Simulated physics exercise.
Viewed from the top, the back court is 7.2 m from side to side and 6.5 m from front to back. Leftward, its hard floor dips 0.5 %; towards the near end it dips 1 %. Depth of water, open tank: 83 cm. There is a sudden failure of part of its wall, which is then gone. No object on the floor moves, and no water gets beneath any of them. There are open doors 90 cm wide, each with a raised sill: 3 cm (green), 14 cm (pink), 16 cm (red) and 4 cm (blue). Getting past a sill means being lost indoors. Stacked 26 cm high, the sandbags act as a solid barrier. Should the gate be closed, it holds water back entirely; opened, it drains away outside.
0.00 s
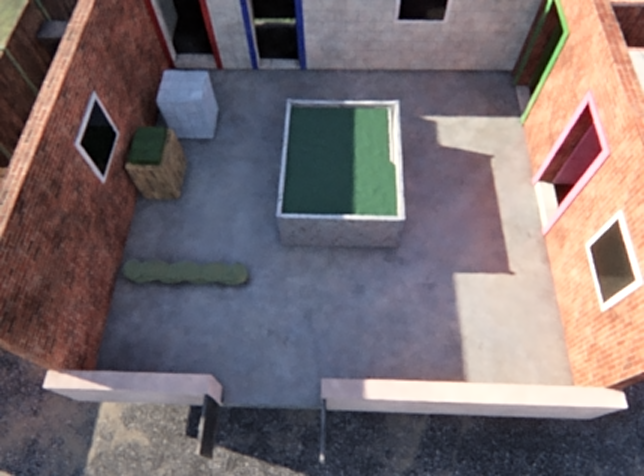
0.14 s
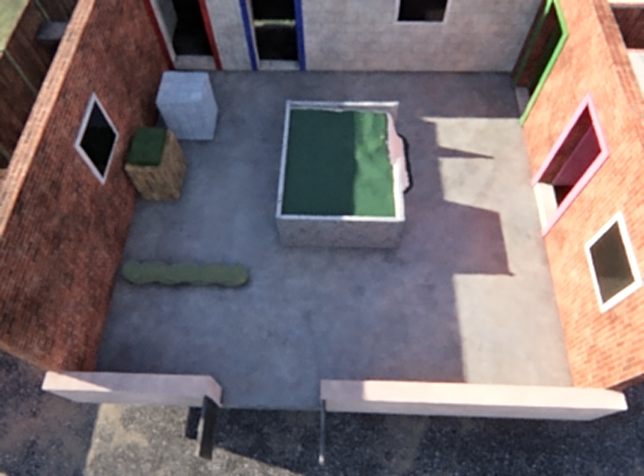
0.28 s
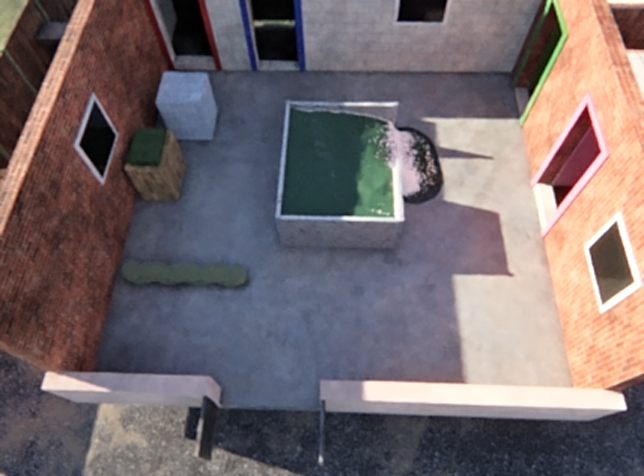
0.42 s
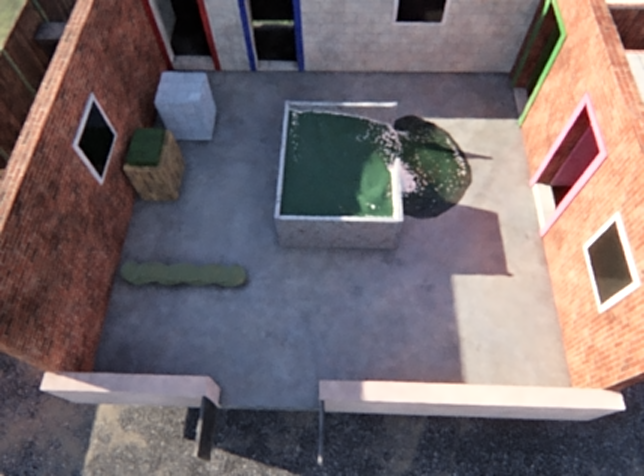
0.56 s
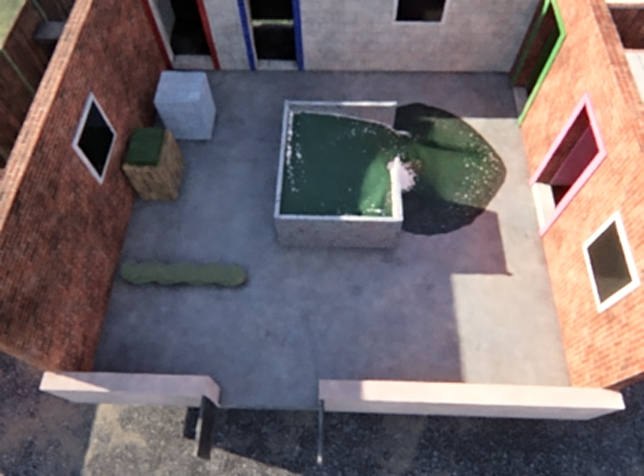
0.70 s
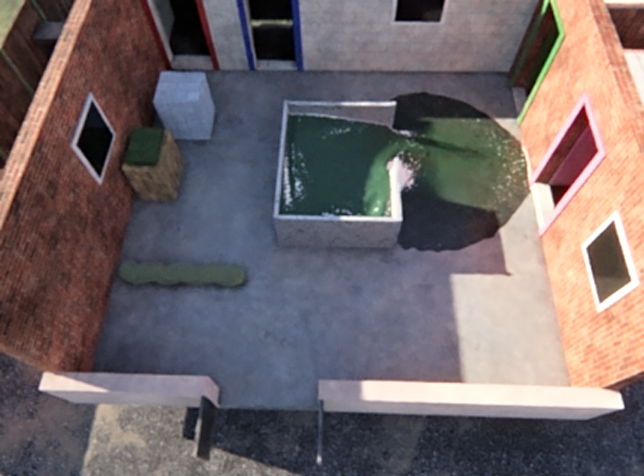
Green water bursting through the right side of an open tank and spreading in a widening pool across a brick-walled courtyard floor.
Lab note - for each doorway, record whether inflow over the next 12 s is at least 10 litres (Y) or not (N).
Record: Green door Y; pink door Y; red door N; blue door N.
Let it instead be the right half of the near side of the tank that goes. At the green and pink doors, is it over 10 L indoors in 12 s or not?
The green door comes out more than that and the pink door less than that.
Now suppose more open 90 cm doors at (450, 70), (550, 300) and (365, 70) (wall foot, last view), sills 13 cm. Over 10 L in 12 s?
Check each in turn: The first succeeds, the second fails, the third fails.
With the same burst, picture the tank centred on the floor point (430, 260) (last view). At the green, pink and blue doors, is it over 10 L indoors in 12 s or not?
Green gets more than that, pink gets more than that, blue gets no more than that.
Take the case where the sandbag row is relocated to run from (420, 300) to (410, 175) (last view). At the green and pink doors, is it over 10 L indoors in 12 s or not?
Note - green: Limit exceeded; pink: Limit exceeded.
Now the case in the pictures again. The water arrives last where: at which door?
Red.
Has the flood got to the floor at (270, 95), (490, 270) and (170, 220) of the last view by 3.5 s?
Respectively: Was missed, got hit, was missed.
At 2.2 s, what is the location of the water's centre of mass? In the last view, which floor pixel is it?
I'd say somewhere around (397, 174).
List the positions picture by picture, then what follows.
The first frame shows still water, 83 cm deep, in the open tank at (342, 159).
In the second frame, the front is at a hidden place, 0.6 m from the gap at (392, 154); 0.2 m2 of floor is under water; 83 cm left at the back of the open tank.
In the third frame, the front is at (435, 189), 1.0 m from the gap at (391, 155); 1.1 m2 of floor is under water; 83 cm left at the back of the open tank.
In the fourth frame, water pours out at (390, 156) and has run 1.4 m, to (466, 181); typically 10 cm deep outside, 81 cm at the open tank's back.
In the fifth frame, water pours out at (390, 155) and has run 2.1 m, to (501, 173); typically 7 cm deep outside, 73 cm at the open tank's back.
In the sixth frame, water pours out at (389, 155) and has run 2.6 m, to (530, 187); typically 5 cm deep outside, 71 cm at the open tank's back.
After 1.4 s water covers 25 % of the floor and is deepest (42 cm) near (519, 166); green door 22 cm at the sill, 22 L in, pink door 30 cm at the sill, 30 L in, red door not reached, blue door not reached.
After 2.2 s water covers 25 % of the floor and is deepest (38 cm) near (496, 93); green door 26 cm at the sill, 138 L in, pink door 31 cm at the sill, 102 L in, red door not reached, blue door not reached.
After 3.5 s water covers 40 % of the floor and is deepest (27 cm) near (516, 150); green door 19 cm at the sill, 322 L in, pink door 22 cm at the sill, 167 L in, red door not reached, blue door not reached.
After 7.0 s water covers 85 % of the floor and is deepest (16 cm) near (538, 397); green door 12 cm at the sill, 539 L in, pink door 11 cm at the sill, 195 L in, red door 5 cm at the sill, 0 L in, blue door 2 cm at the sill, 0 L in.
After 12.0 s water covers 95 % of the floor and is deepest (13 cm) near (89, 383); green door 5 cm at the sill, 617 L in, pink door 5 cm at the sill, 195 L in, red door 6 cm at the sill, 0 L in, blue door 3 cm at the sill, 0 L in.
